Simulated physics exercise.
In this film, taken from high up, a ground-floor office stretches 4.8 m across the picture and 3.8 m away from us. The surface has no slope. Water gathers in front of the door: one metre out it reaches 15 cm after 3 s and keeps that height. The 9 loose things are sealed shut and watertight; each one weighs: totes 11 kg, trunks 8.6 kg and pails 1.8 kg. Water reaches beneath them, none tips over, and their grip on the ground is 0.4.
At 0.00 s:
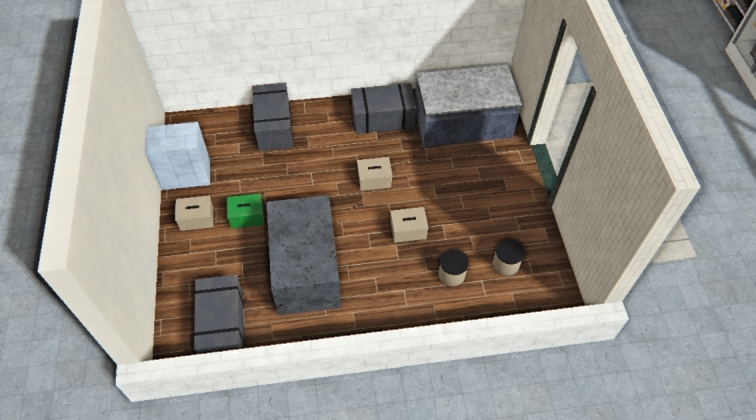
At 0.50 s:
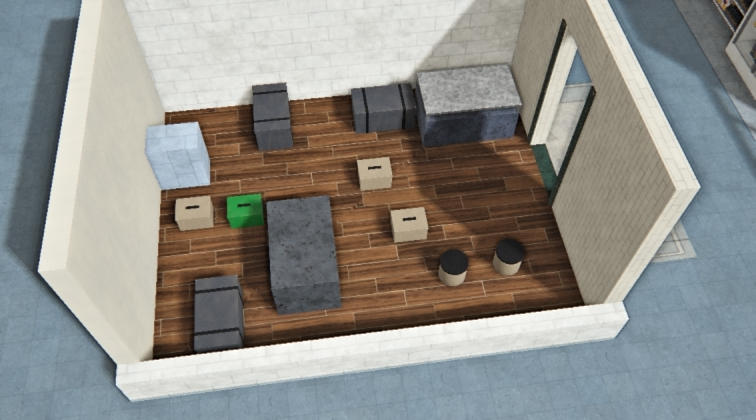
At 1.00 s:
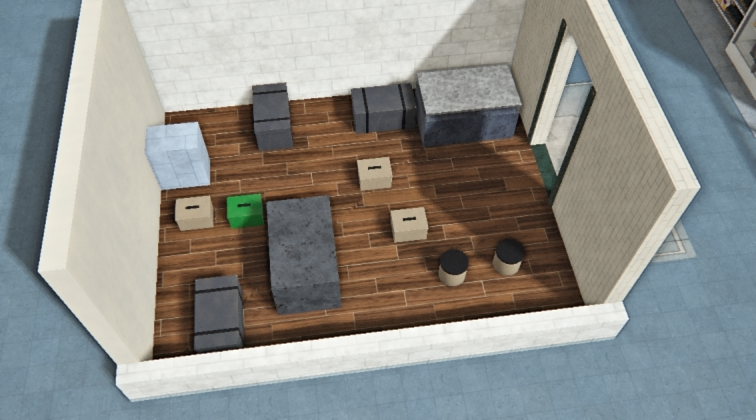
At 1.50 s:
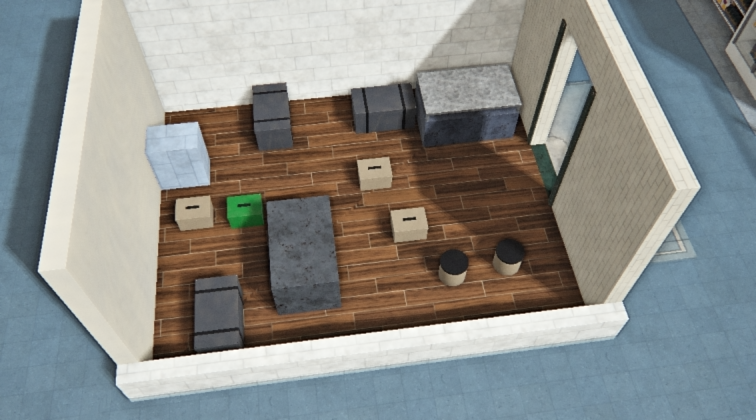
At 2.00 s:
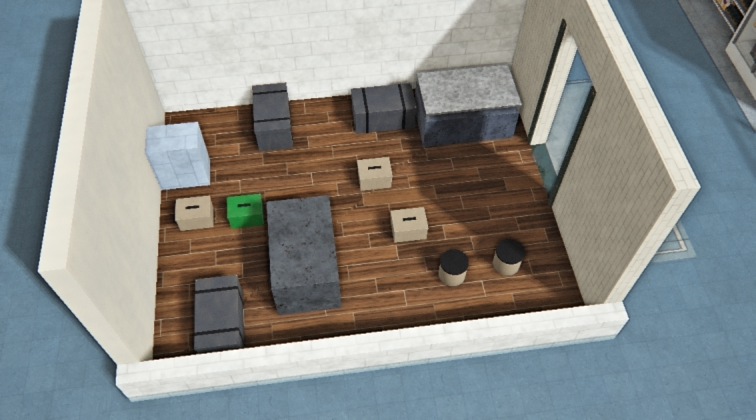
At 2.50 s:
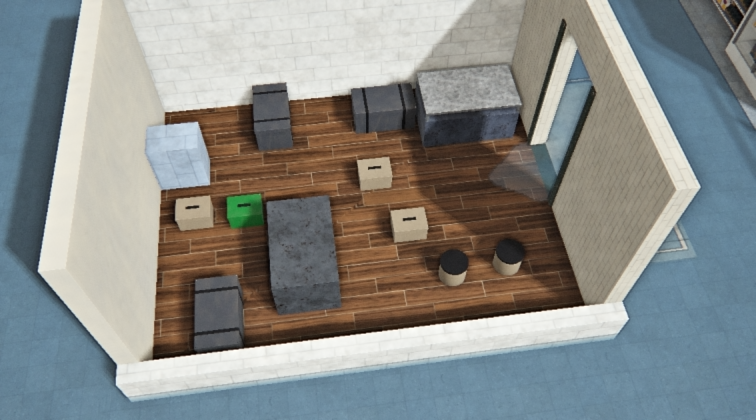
A wood-floored ground-floor office with pale walls, open at the top, is seen from high up by a camera that stays still. Dark grey trunks and a dark table-like block stand about, with a pale blue block at left, a green tote beside tan ones, and two dark-topped pails at right. Bluish water covers the paving outside, then enters at the right doorway and spreads slightly inside, while the furnishings stay put.
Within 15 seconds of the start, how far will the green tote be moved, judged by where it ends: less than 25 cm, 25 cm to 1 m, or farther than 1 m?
I expect it stays close to its starting spot.
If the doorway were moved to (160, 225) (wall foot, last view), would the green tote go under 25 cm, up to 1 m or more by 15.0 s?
With that change, the green tote is swept well off.
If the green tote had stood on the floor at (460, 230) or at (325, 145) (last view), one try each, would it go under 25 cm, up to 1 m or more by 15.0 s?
No real movement, then no real movement.
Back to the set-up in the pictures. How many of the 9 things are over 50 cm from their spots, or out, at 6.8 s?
By that point, 1.
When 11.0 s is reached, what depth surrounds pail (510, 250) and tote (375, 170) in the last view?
Depth approx. 3 cm / 4 cm.
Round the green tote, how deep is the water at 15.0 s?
7 cm, roughly.
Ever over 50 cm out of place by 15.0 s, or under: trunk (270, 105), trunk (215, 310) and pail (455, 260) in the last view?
Going one by one, I get above, above and above.
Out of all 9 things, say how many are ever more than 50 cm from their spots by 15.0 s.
I make it 3.
After 3.5 s the green tote is near (244, 206), 0.0 m from its start, aground; 0 afloat.
After 6.8 s the green tote is near (244, 206), 0.0 m from its start, aground; 1 afloat.
After 11.0 s the green tote is near (244, 206), 0.0 m from its start, aground; 5 afloat.
After 15.0 s the green tote is near (244, 205), 0.0 m from its start, aground; 5 afloat.
